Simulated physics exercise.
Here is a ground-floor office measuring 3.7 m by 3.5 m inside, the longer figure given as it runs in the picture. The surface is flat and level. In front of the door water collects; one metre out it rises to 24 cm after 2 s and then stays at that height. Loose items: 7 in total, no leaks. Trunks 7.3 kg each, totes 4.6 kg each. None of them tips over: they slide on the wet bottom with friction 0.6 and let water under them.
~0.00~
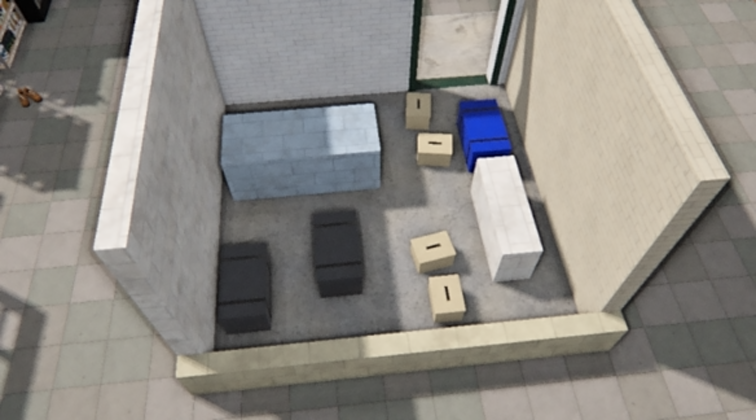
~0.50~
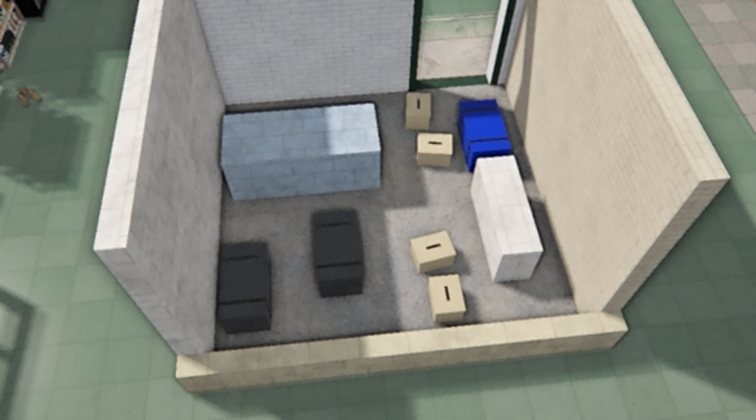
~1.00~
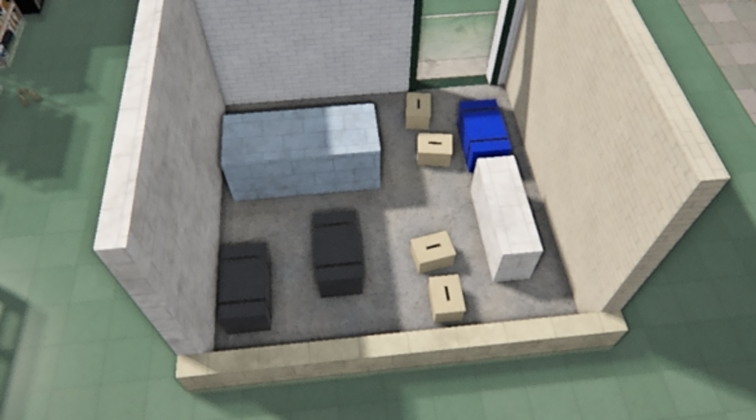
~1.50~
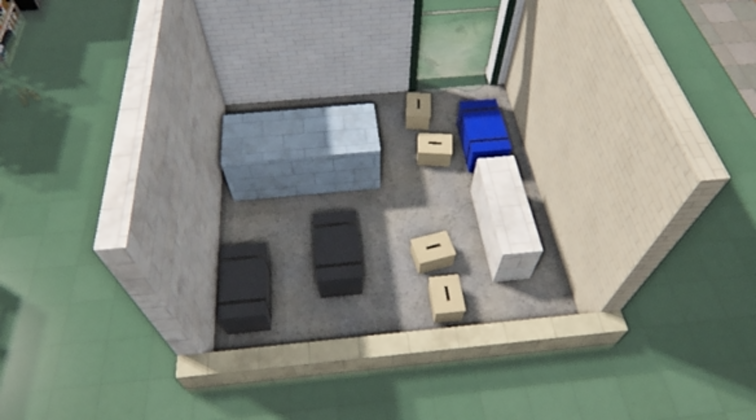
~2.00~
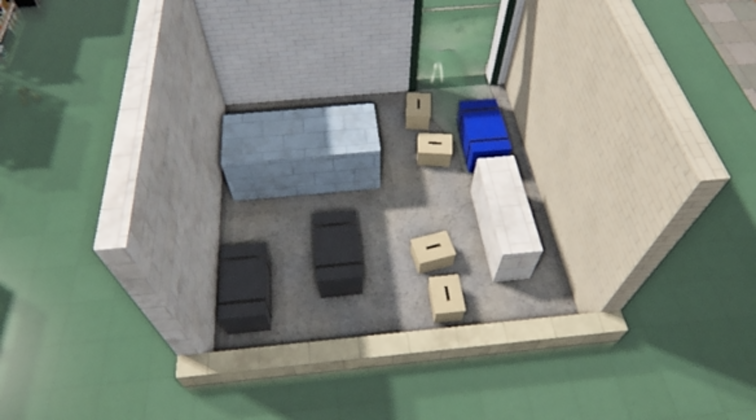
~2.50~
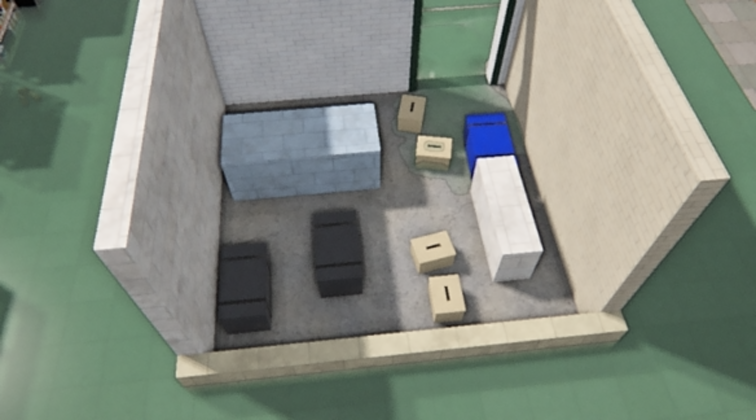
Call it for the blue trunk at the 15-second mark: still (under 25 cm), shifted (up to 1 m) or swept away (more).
Swept away.
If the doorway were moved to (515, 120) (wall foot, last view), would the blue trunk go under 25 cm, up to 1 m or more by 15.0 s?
In that case the blue trunk goes a long way.
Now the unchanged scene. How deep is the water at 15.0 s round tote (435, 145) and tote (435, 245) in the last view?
Around 15 cm and 20 cm.
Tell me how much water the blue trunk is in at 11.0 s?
The depth there is around 13 cm.
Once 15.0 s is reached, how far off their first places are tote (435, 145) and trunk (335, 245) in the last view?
Respectively 200 and 80 centimetres.
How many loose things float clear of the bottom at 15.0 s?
Count: 7.
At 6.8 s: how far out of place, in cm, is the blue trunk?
Close to 100 cm.
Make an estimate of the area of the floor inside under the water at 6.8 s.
I'd put it close to 11.0 m2.
After 3.5 s the blue trunk is near (492, 136), 0.3 m from its start, afloat; 1 afloat.
After 6.8 s the blue trunk is near (412, 162), 1.1 m from its start, afloat; 6 afloat.
After 11.0 s the blue trunk is near (402, 225), 1.8 m from its start, afloat; 7 afloat.
After 15.0 s the blue trunk is near (269, 217), 2.8 m from its start, afloat; 7 afloat.
